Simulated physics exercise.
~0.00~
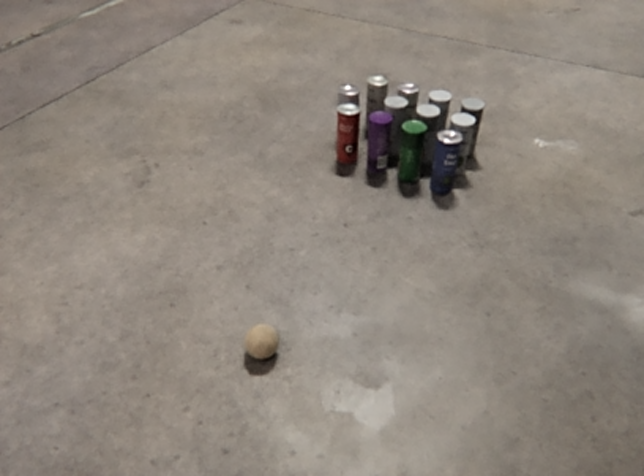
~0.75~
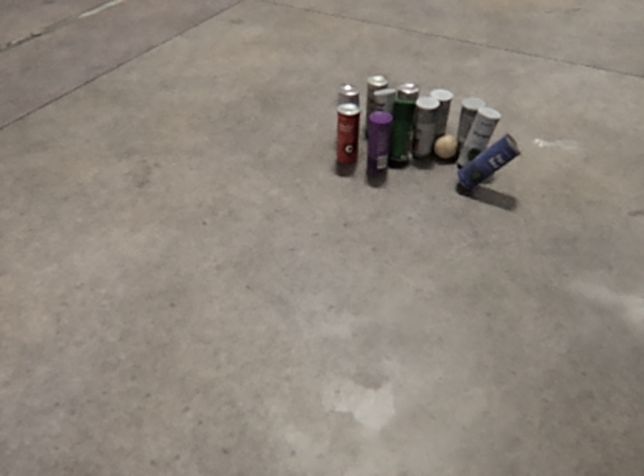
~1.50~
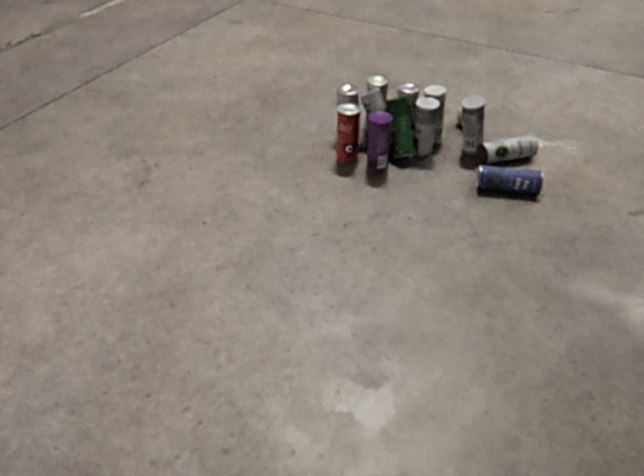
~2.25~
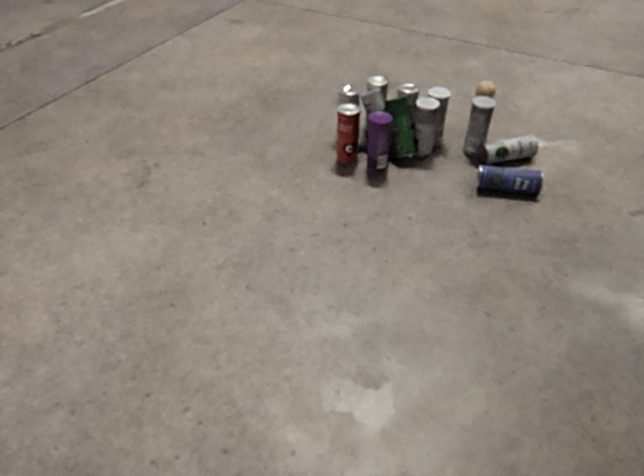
In the video, a tan ball moves across a concrete floor into a cluster of upright canisters, knocking the blue one and a grey one flat and leaving the green one leaning, while the red and purple ones stay standing as the ball ends up behind the group.
